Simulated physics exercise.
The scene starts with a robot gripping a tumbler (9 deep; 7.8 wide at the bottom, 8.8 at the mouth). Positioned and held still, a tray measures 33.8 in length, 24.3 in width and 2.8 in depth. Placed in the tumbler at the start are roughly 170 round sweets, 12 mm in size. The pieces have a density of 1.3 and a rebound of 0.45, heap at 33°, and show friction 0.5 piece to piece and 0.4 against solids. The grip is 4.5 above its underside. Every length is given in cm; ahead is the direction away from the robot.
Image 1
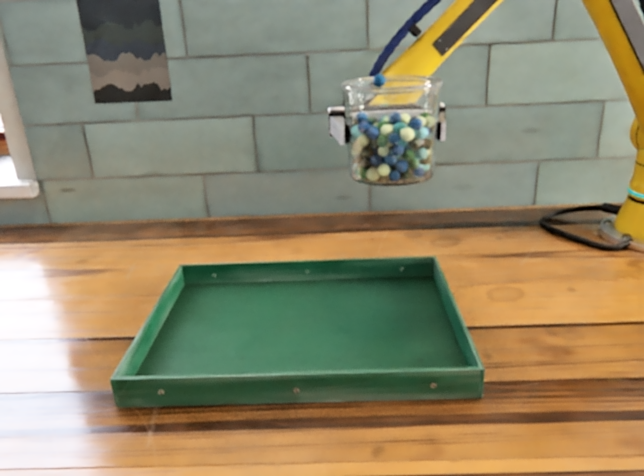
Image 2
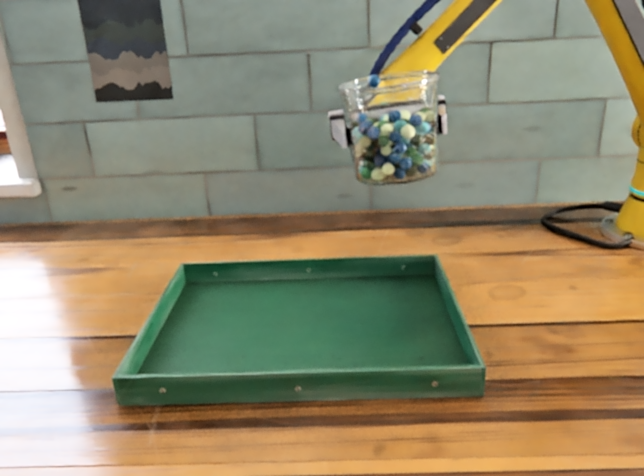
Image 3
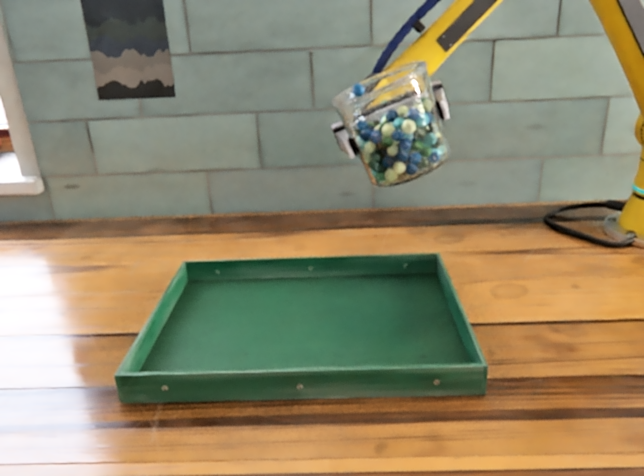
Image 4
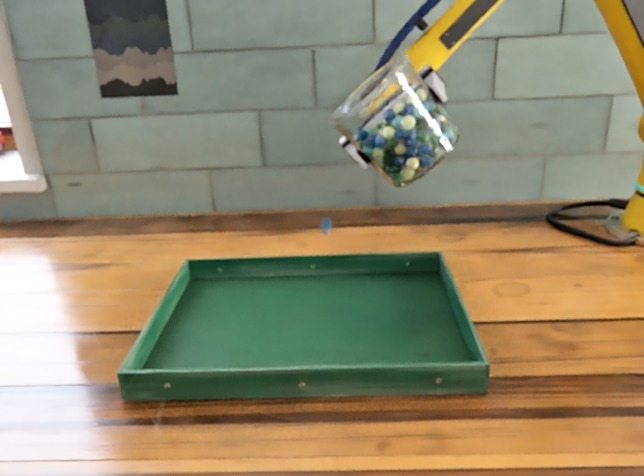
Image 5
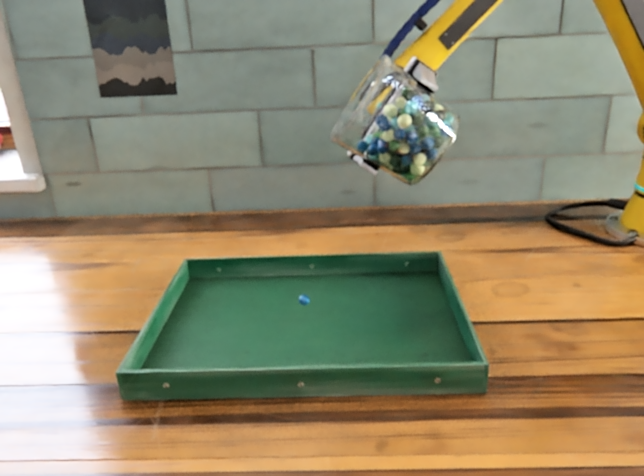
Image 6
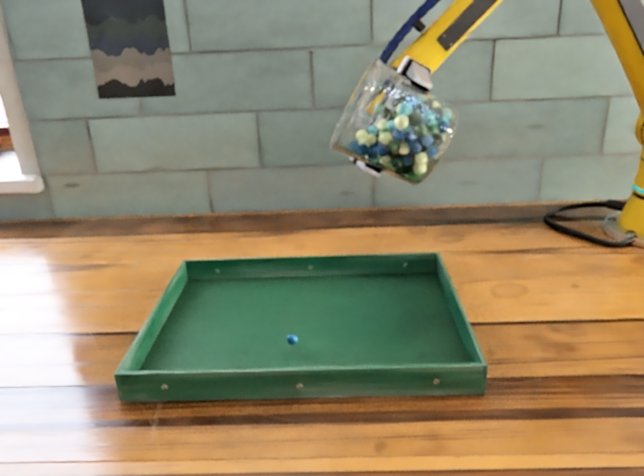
Yellow robot arm tilting a clear tumbler of colourful round sweets to the left, one blue sweet dropping into a green tray.
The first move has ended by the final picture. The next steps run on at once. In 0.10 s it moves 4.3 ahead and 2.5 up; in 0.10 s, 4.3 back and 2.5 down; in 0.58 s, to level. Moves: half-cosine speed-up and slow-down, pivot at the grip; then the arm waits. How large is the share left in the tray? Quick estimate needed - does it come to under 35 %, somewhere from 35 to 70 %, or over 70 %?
It comes to somewhere from 35 to 70 %.
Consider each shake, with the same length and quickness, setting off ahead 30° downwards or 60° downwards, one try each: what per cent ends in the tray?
First try some 10 %, second try some 0 %.
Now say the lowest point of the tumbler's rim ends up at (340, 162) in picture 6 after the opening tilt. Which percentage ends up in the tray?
95 %.
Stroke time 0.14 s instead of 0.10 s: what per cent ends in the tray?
Roughly 20 percent then.
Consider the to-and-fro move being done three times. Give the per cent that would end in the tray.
75 %.
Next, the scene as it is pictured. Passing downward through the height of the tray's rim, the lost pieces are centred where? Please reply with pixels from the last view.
I'd say somewhere around (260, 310).
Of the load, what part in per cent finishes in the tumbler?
45 %.
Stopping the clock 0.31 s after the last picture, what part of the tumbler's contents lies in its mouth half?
50 %.
Then, 0.31 s after the last picture, tilted 55° forward, highest piece 23 above the table; 75 in the tumbler, 10 in the tray, 85 in flight or on a rim.
Then, 0.62 s after the last picture, tilted 10° forward, highest piece 25 above the table; 94 in the tray, 73 in the tumbler, 2 on the table or floor, 1 in flight or on a rim.
Then, 0.98 s after the last picture, level, highest piece 25 above the table; 94 in the tray, 73 in the tumbler, 3 on the table or floor.
Then, 2.03 s after the last picture, level, highest piece 25 above the table; 94 in the tray, 73 in the tumbler, 3 on the table or floor.
Final count, 94 in the tray, 73 in the tumbler, 3 on the table or floor. That is 55 % in the tray.
